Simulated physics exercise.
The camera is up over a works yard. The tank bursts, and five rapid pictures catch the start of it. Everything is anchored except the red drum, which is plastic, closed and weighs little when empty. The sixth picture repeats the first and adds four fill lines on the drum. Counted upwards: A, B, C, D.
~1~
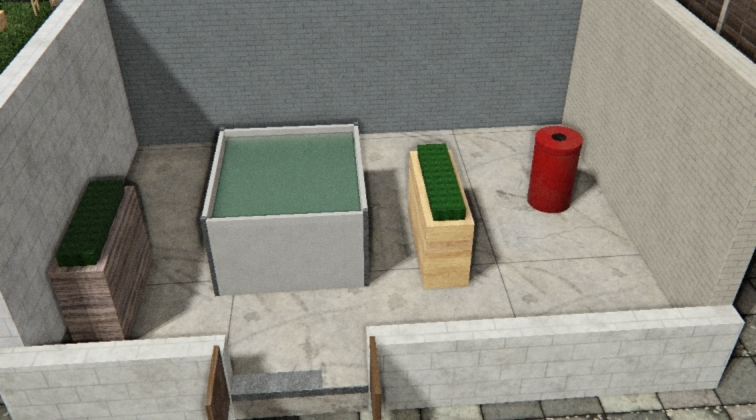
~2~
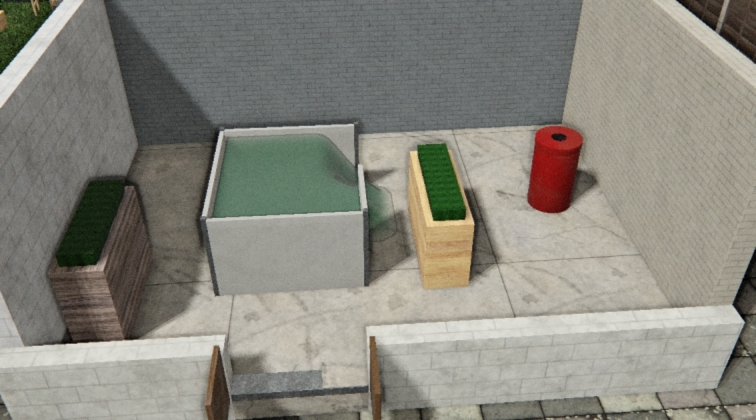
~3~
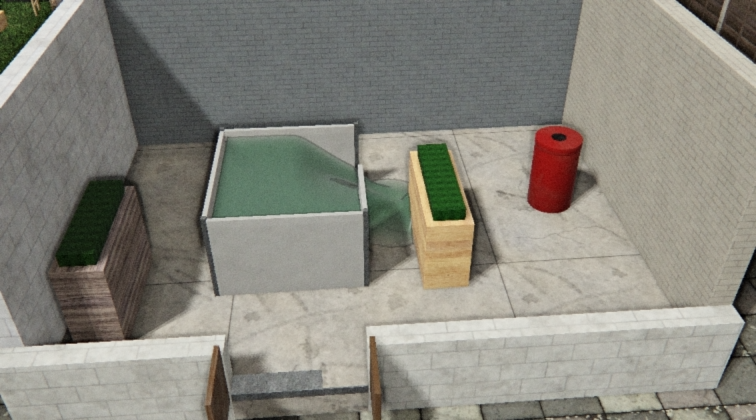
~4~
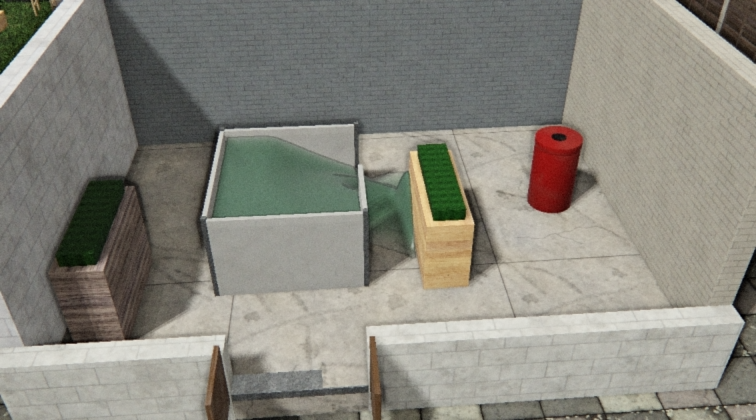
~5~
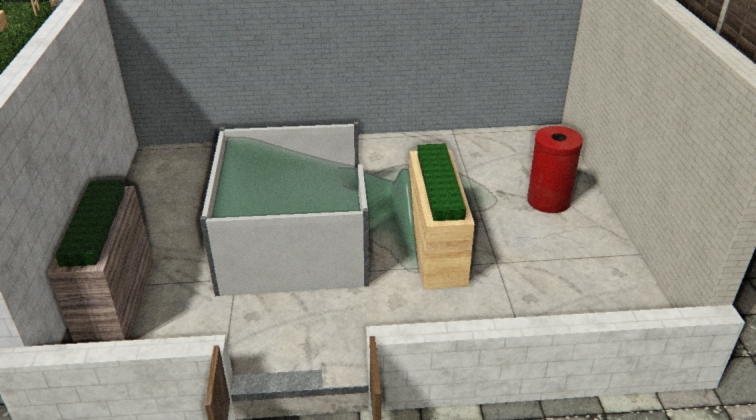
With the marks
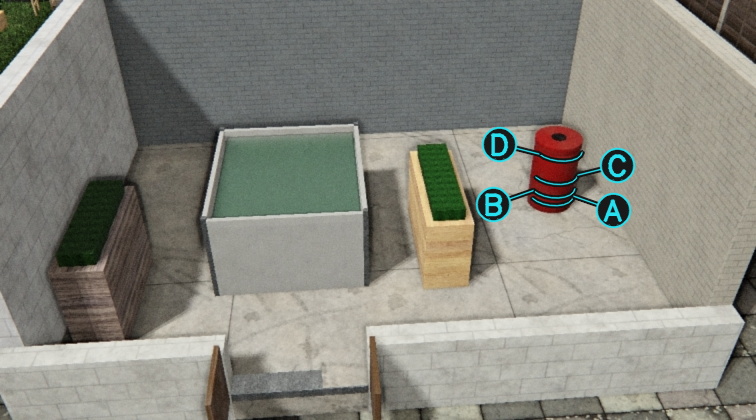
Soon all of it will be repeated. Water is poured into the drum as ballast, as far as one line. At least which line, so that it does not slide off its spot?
Choose C.
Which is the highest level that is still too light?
B.
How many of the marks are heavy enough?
Two.
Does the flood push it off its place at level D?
No, that is safe.
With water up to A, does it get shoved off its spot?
Yes.
On the marked copy, A at (557, 205); B at (558, 198); C at (560, 184); D at (565, 161); from the bottom up A, B, C, D.
If A is chosen, it is pushed about 4 times its own width away.
If B is chosen, it is pushed about half its own width away.
If C is chosen, it does not move.
If D is chosen, it does not move.
